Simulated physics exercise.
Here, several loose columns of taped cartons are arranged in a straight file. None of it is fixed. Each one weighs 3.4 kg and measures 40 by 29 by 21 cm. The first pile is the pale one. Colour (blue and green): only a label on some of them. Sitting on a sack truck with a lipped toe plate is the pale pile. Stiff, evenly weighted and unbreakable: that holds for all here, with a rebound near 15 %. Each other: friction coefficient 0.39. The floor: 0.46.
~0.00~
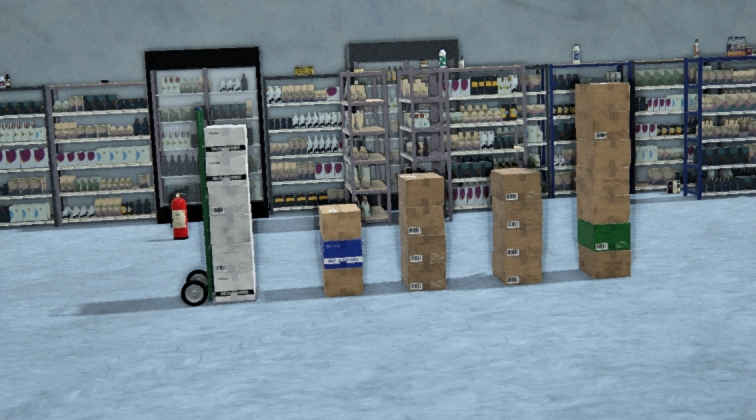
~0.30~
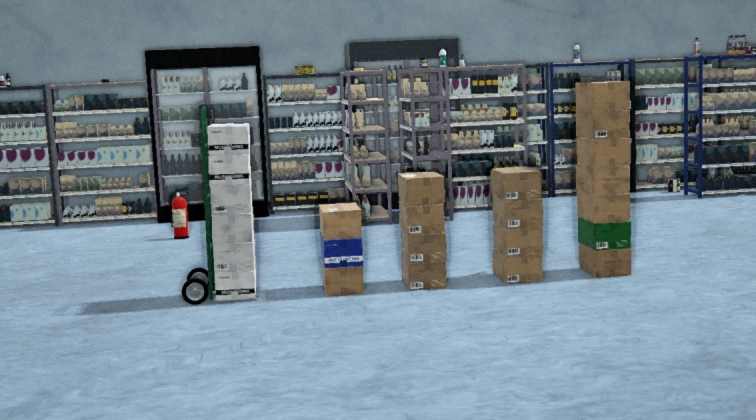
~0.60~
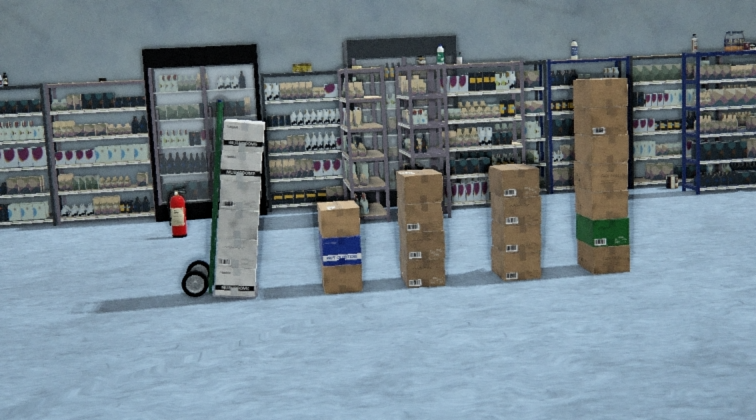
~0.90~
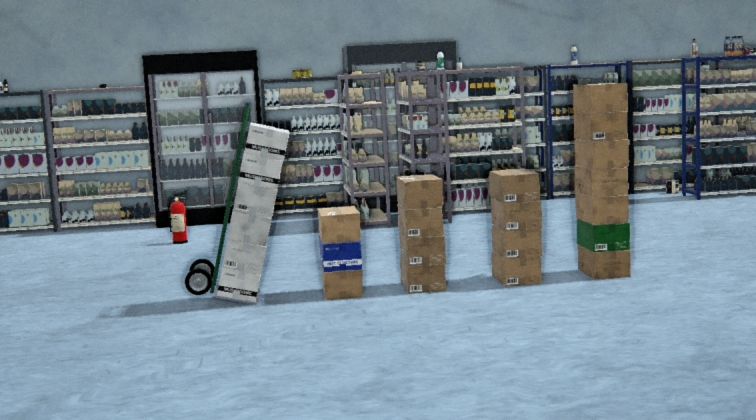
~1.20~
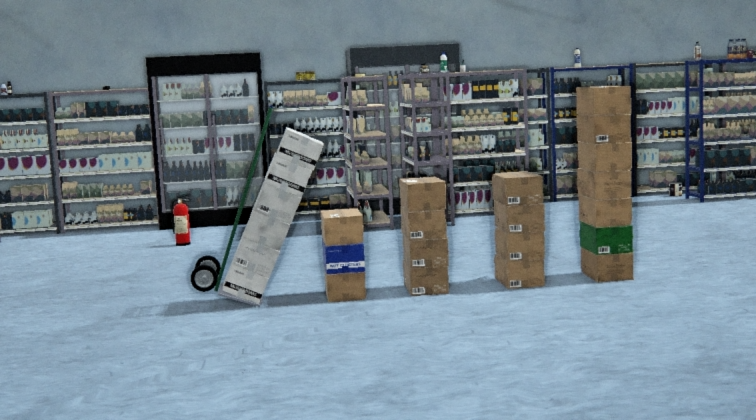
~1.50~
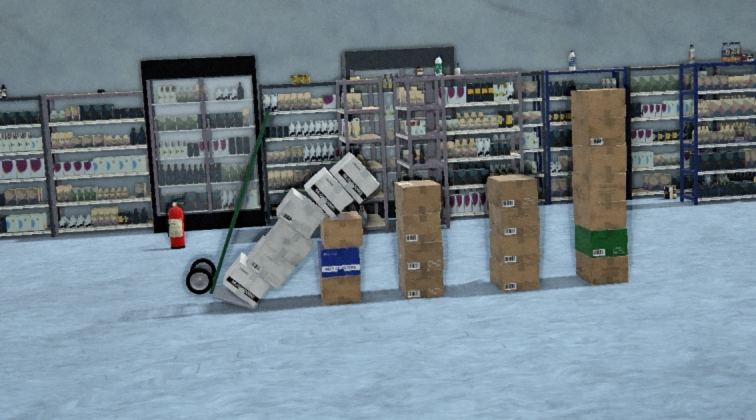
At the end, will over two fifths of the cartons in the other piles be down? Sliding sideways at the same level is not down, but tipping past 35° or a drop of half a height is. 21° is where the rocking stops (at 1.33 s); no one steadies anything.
No, under two fifths are.
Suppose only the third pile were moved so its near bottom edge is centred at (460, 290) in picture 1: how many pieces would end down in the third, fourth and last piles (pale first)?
Down counts: Third 0, fourth 0, last 0.
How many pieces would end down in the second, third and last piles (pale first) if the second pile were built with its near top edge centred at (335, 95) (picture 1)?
Second 6, third 4, last 7.
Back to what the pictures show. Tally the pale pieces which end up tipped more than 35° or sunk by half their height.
Exactly 6 of the pale pieces.
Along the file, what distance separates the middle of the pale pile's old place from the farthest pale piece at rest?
About 120 cm along the file.
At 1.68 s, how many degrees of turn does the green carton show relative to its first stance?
Angle at that time, about 0 degrees.
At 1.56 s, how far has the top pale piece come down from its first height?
30 cm.
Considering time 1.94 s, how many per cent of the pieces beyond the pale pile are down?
0 %.
After 1.56 s, 6 of the pale pile down; none of the 18 other cartons down, 1 disturbed.
After 1.68 s, 6 of the pale pile down; none of the 18 other cartons down, 3 disturbed; blue carton shifted 42 mm.
After 1.94 s, 6 of the pale pile down; none of the 18 other cartons down, 5 disturbed; blue carton shifted 10 cm.
At rest (2.5 s), 6 of the pale pile down; none of the 18 other cartons down, 4 disturbed; blue carton shifted 10 cm; green carton unmoved. That is 0 per cent. As the last picture would show them, middles, blue carton near (351, 257), green carton near (600, 239).
